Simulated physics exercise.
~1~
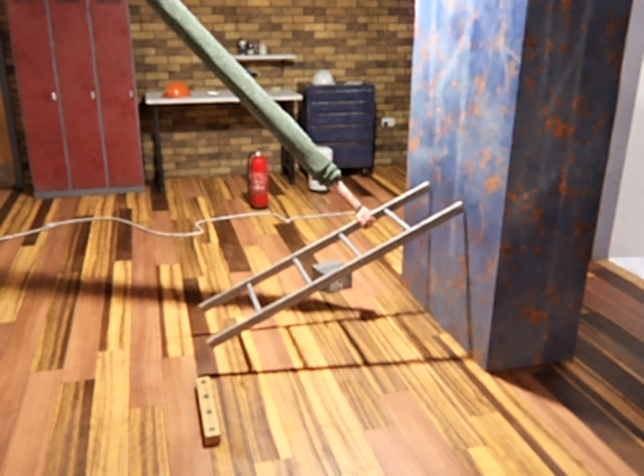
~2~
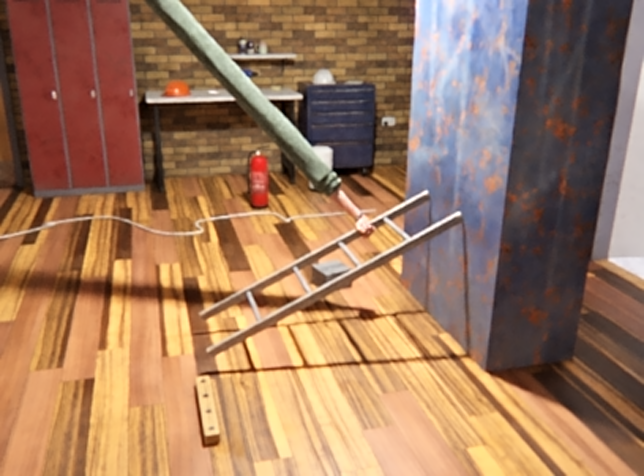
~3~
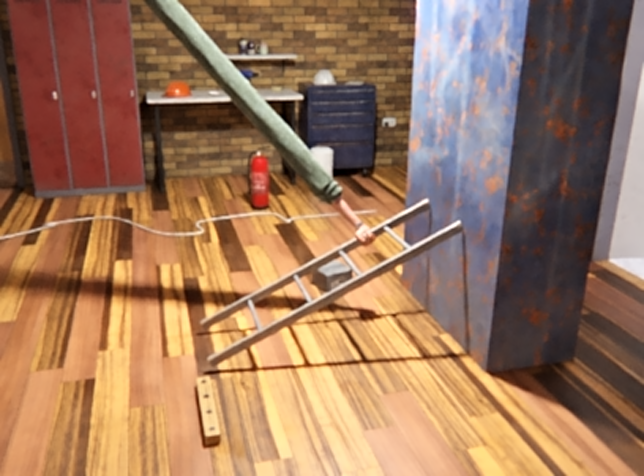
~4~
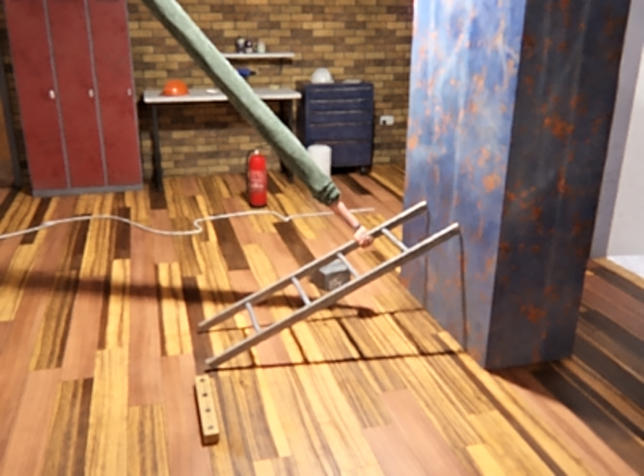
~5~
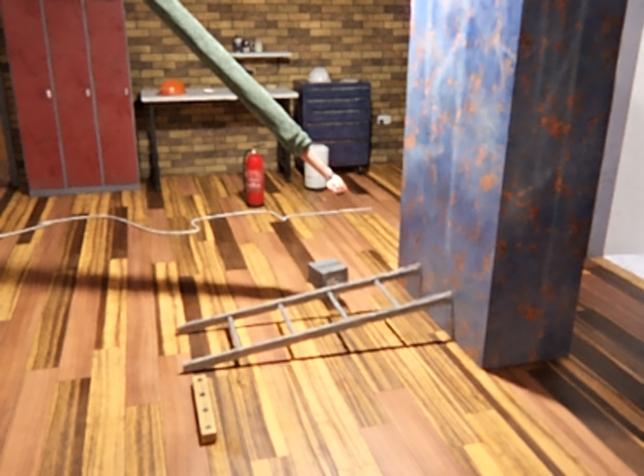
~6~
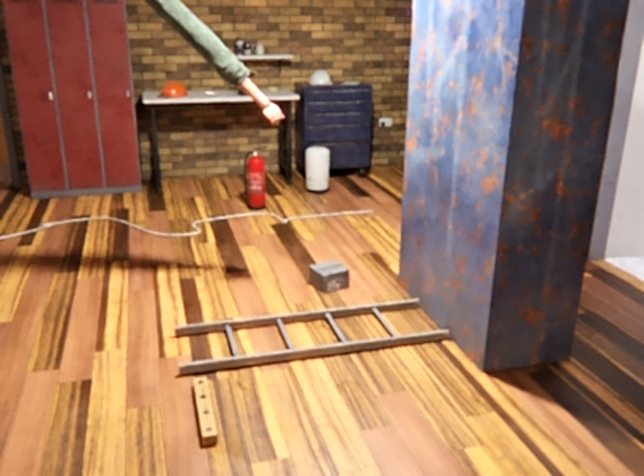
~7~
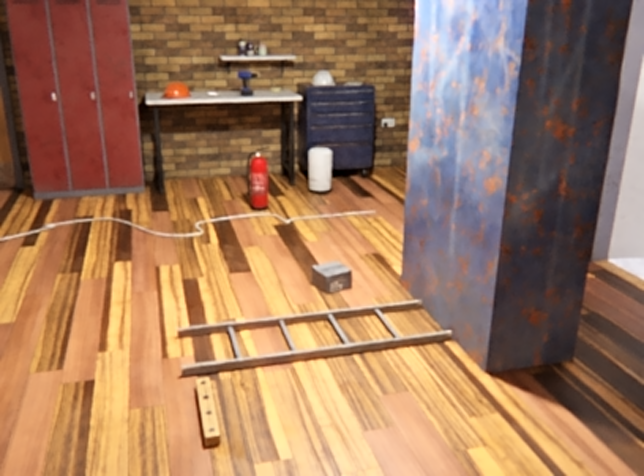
A small grey ladder-like rack, held at a slant against a rusty blue pillar, sank a little under a hand, then slipped down once the fingers let go, ending flat on the wooden floor beside an unmoved batten and grey box.
